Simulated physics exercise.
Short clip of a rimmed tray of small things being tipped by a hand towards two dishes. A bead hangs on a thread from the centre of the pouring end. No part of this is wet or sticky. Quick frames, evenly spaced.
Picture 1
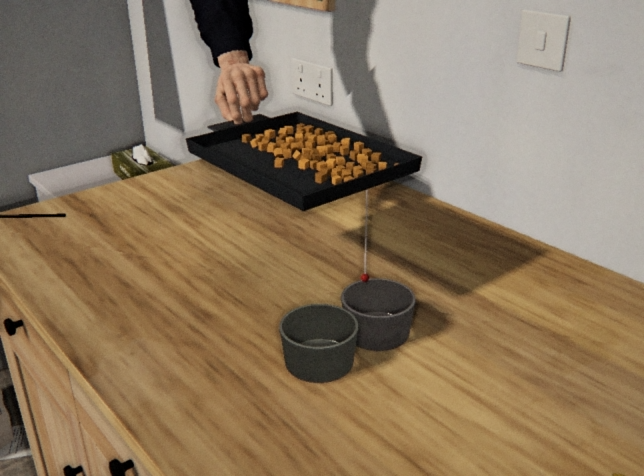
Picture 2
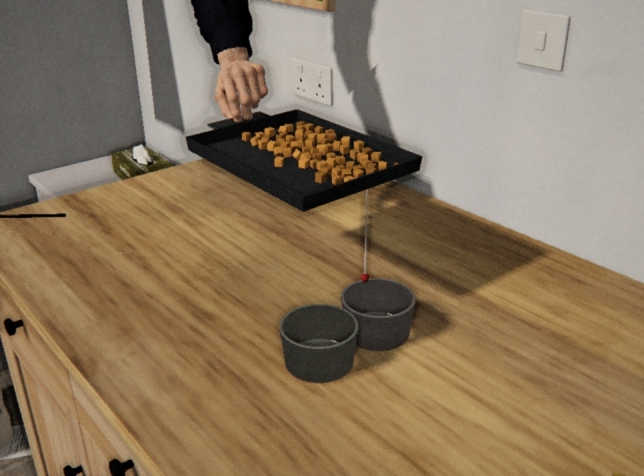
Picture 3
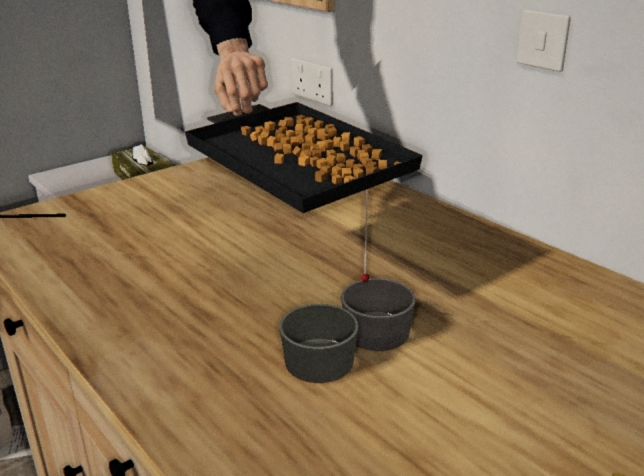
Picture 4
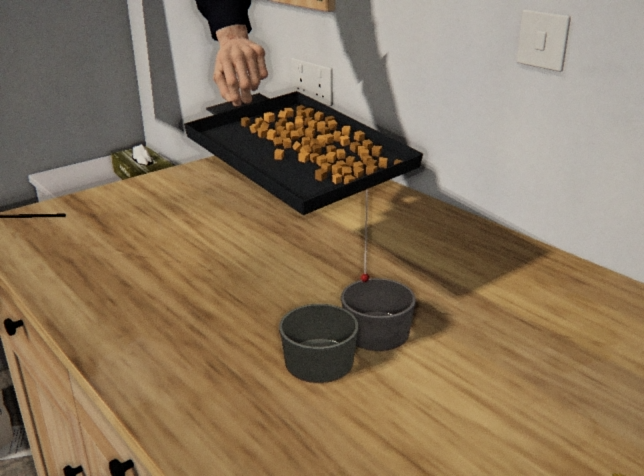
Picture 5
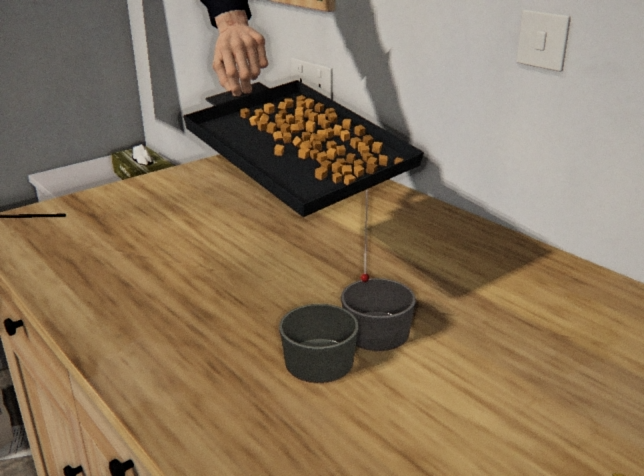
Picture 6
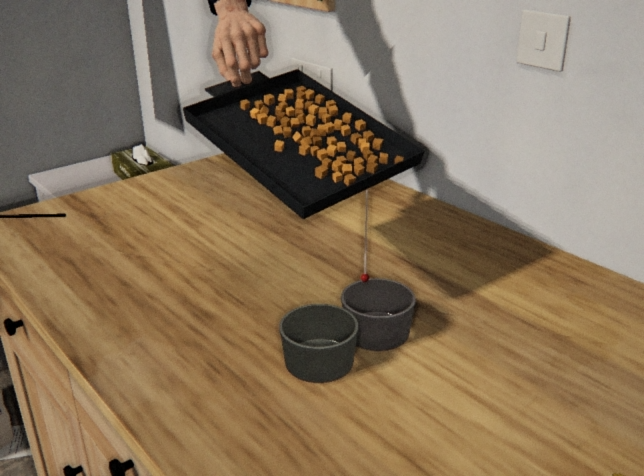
At first, a hand holds a black rimmed tray of small orange-brown cubes nearly level above two dark round dishes on a wooden counter. Then the hand gradually raises the far end, tilting the tray slightly towards the near end, while the dishes and the hanging red bead stay still.
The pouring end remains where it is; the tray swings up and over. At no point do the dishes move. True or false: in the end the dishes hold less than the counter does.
False.
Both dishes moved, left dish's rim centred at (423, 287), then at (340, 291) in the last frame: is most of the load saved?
For the earlier try a smaller portion is kept, for the later one a smaller portion.
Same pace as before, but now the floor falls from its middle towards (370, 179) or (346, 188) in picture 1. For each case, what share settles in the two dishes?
Roughly 20 percent first and 40 percent second.
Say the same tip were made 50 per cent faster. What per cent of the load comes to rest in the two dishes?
About 70 per cent.
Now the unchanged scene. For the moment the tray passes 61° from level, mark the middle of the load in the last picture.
Look about (332, 176) in the last picture.
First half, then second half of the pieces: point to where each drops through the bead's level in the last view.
Earlier half at (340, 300), later half at (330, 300).
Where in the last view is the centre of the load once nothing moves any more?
Centre at rest: Close to (323, 353).
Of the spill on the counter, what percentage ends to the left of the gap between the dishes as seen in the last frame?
Near 60 in a hundred.
Just after the last frame, tray tipped steeply; almost all on the tray; just a few in the left dish; just a few in the air.
A moment on, tray tipped past a quarter turn; the larger part on the tray; about a tenth in the left dish; just a few in the right dish; just a few outside both; about a tenth in the air.
Further on, tray tipped past a quarter turn; roughly two thirds in the left dish; about a tenth in the right dish; roughly a quarter outside both.
When it is over, tray tipped past a quarter turn; roughly two thirds in the left dish; about a tenth in the right dish; roughly a quarter outside both.
